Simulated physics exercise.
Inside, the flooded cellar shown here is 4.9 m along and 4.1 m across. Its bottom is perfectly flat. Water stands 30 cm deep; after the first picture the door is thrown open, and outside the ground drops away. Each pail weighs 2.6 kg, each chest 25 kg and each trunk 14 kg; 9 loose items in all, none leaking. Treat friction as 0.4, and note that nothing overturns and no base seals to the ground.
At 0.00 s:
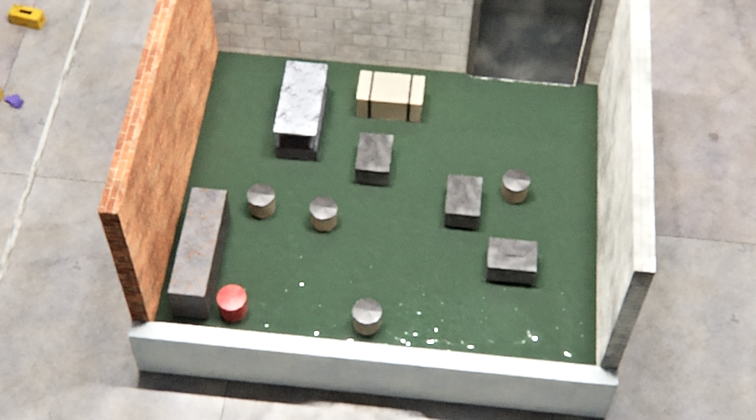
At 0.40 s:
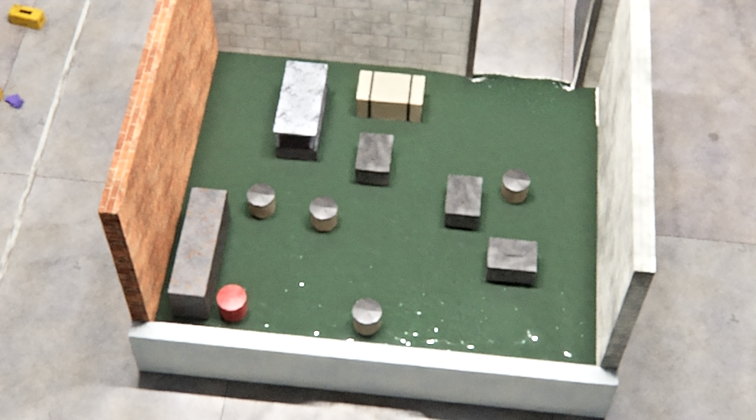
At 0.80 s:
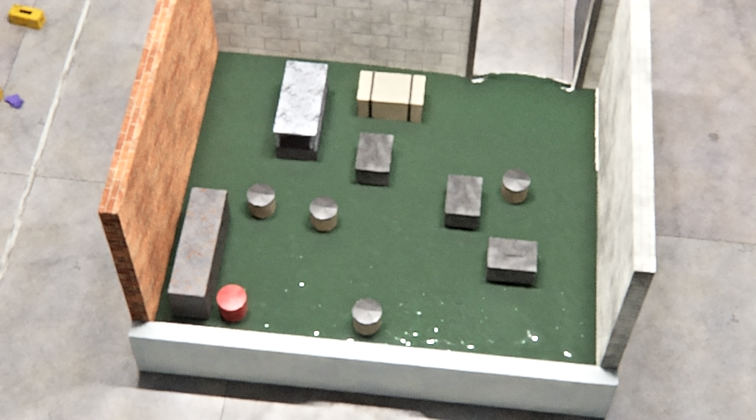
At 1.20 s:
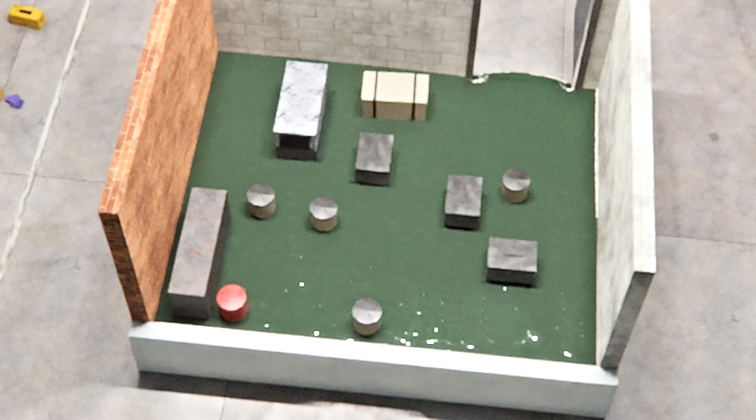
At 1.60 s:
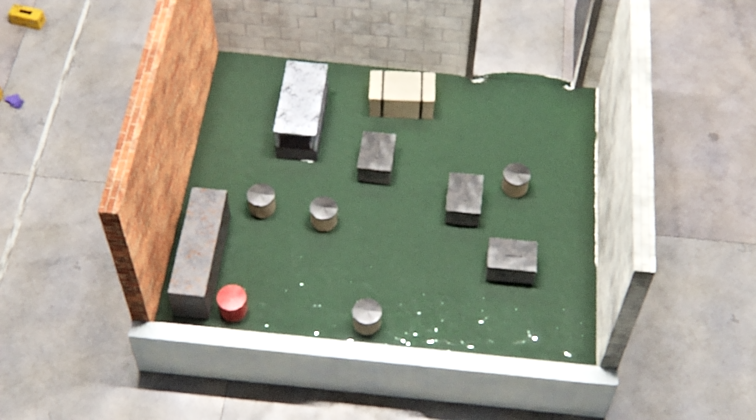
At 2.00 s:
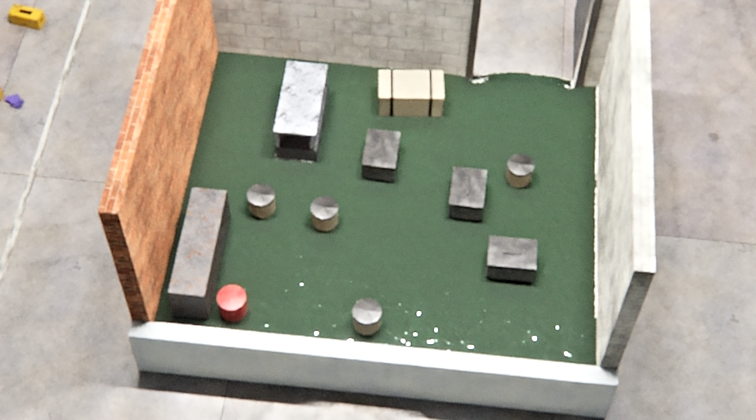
In the video, a door at the back of a flooded, walled room opens, and a tan banded chest drifts slightly right along the back, followed by tiny shifts of a few grey items, while the red pail stays put.
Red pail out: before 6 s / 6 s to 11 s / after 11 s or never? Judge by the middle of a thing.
Departure: Late or never.
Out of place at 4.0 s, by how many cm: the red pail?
Around 10 centimetres.
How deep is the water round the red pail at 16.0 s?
Near 14 cm deep.
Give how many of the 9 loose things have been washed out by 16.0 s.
I get 6 in all.
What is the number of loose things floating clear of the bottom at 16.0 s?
3 of them.
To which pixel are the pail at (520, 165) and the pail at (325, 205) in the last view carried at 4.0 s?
Roughly (544, 112), then roughly (355, 190).
After 4.0 s the red pail is near (240, 294), 0.1 m from its start, afloat; 0 of 9 are out; 9 afloat.
After 9.0 s the red pail is near (243, 290), 0.2 m from its start, afloat; 4 of 9 are out; 5 afloat.
After 16.0 s the red pail is near (249, 287), 0.3 m from its start, afloat; 6 of 9 are out; 3 afloat.
After 20.0 s the red pail is near (251, 291), 0.3 m from its start, afloat; 6 of 9 are out; 3 afloat.
